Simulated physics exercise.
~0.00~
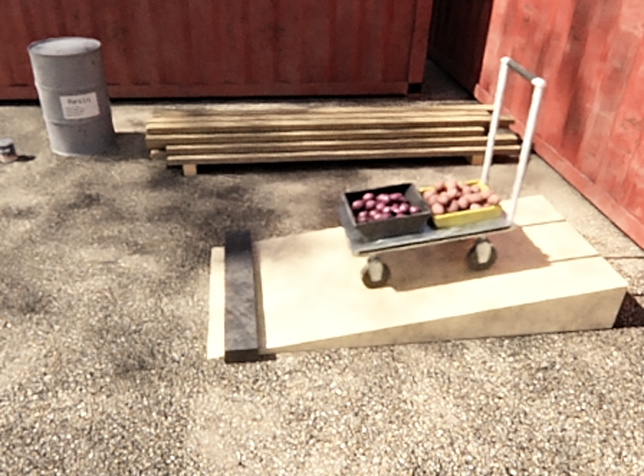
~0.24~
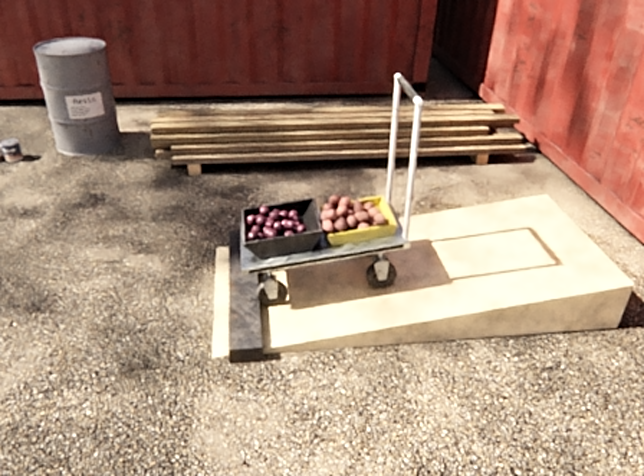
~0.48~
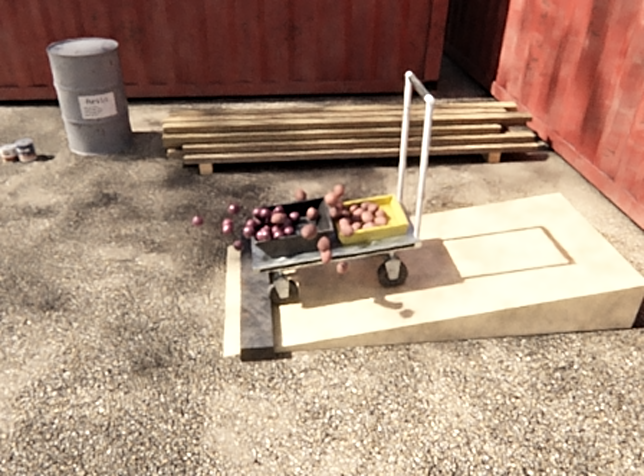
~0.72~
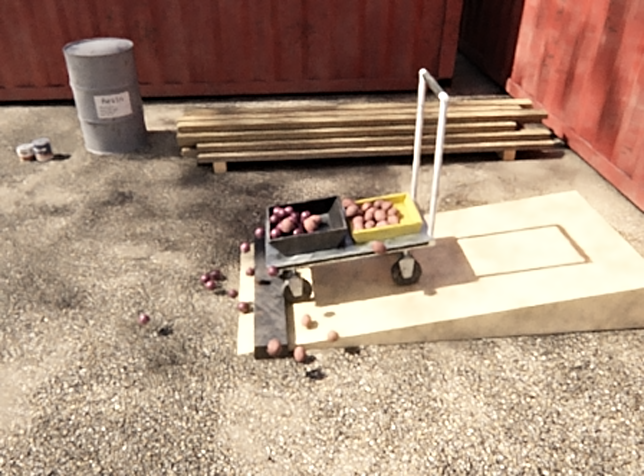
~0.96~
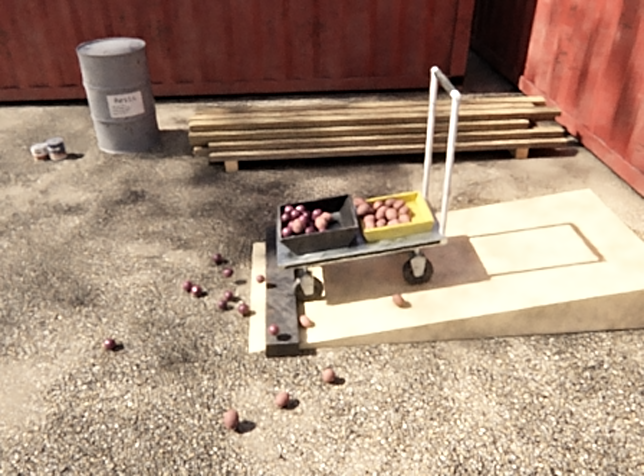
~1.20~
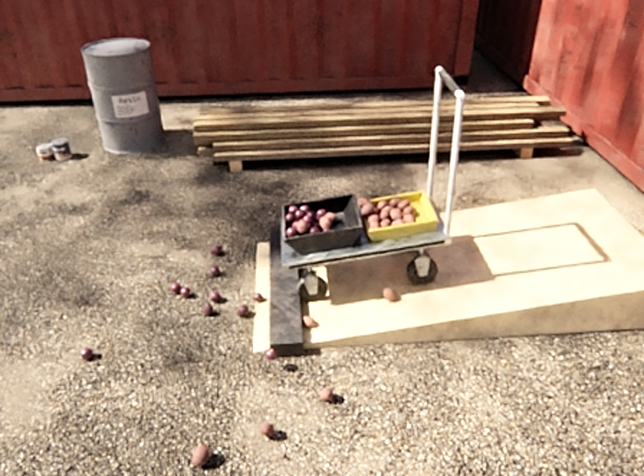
At first, a flat trolley carrying a black container of dark red onions and a yellow container of reddish potatoes stands on a pale ramp, in a gravel yard with red metal walls, stacked planks and a grey drum behind. It rolls left down the slope to the dark kerb near the bottom and stops there. The loose load then jumps up and forward, some pieces flying out over the front and near side. They drop onto the ramp and gravel and roll outward. At the end, the trolley rests against the kerb, both containers still partly filled, with onions and potatoes scattered on the ground.
